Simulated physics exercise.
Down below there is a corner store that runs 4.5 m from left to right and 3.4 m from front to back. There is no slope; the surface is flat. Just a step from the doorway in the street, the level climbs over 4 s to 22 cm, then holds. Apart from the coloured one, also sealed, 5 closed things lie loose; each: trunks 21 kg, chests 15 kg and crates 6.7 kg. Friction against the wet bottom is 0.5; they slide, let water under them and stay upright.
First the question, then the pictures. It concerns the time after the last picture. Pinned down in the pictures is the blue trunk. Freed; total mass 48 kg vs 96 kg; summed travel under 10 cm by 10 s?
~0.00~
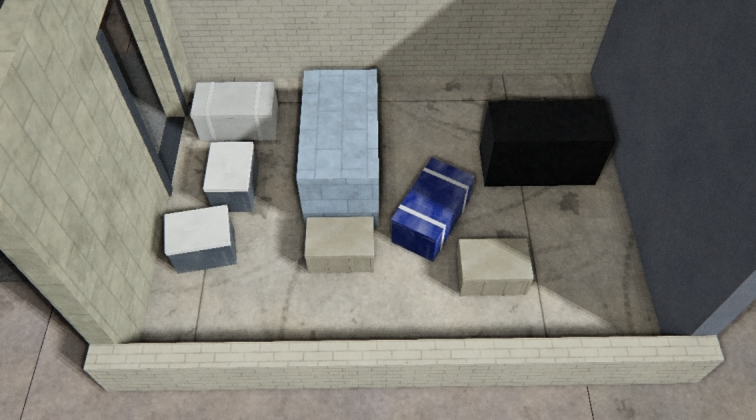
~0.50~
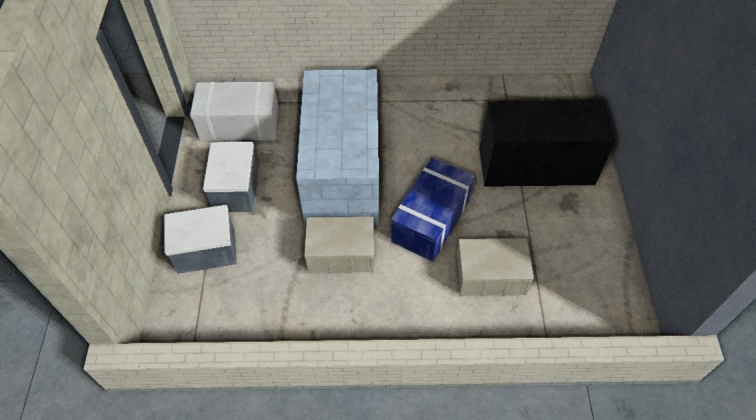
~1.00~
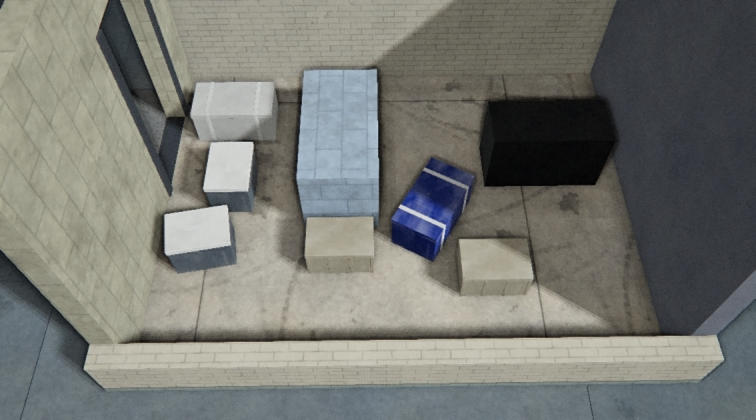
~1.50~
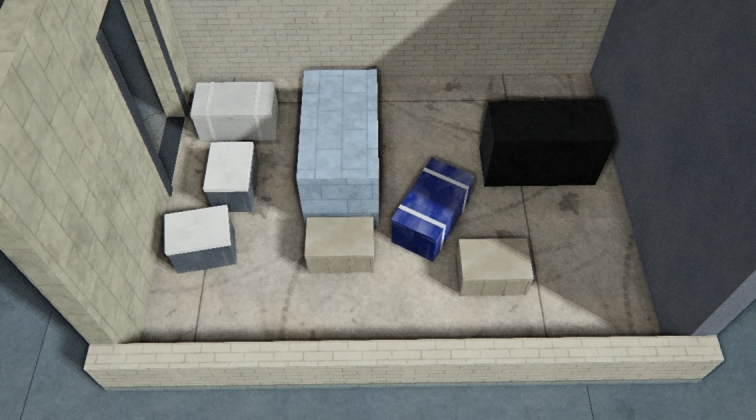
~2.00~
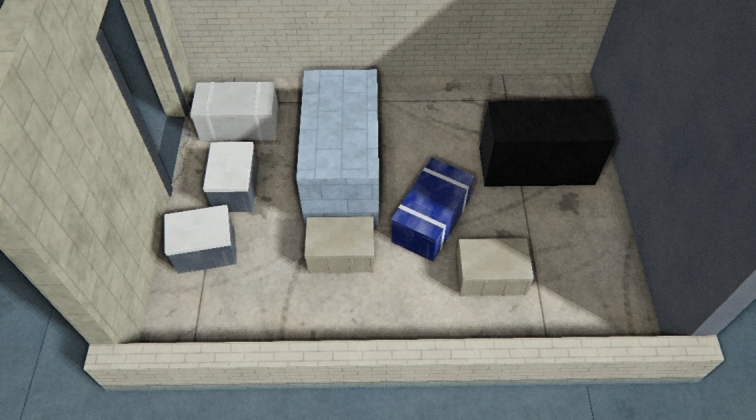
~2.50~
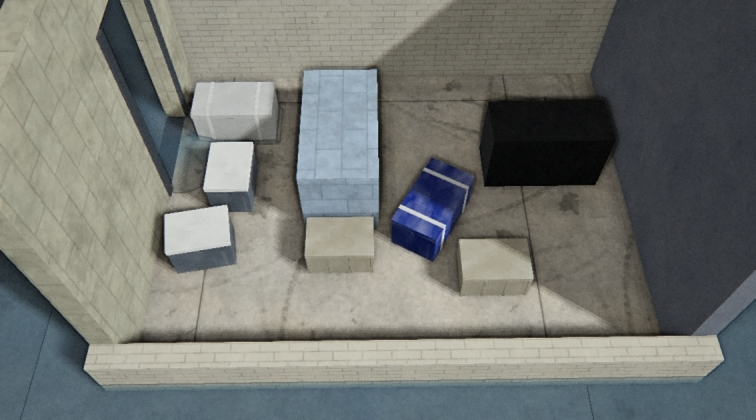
Lower passes.
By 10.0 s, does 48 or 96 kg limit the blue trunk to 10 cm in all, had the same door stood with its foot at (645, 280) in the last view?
If so, then the first option suffices.
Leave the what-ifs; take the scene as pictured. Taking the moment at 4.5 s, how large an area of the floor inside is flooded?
My estimate is roughly 4.0 m2.
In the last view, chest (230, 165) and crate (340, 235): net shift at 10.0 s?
They've ended up 60 cm and 80 cm away, in that order.
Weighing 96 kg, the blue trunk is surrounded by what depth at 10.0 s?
Something like 4 centimetres.
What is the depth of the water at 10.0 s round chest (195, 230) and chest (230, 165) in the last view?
Around 10 cm and 9 cm.
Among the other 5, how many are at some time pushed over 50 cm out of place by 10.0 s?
The count comes to 3.
After 3.5 s the blue trunk would be 0 cm from its start with 48 kg and 0 cm from its start with 96 kg; 0 cm of water round it then.
After 4.5 s the blue trunk would be 0 cm from its start with 48 kg and 0 cm from its start with 96 kg; 0 cm of water round it then.
After 7.0 s the blue trunk would be 0 cm from its start with 48 kg and 0 cm from its start with 96 kg; 1 cm of water round it then.
After 10.0 s the blue trunk would be 0 cm from its start with 48 kg and 0 cm from its start with 96 kg; 4 cm of water round it then.
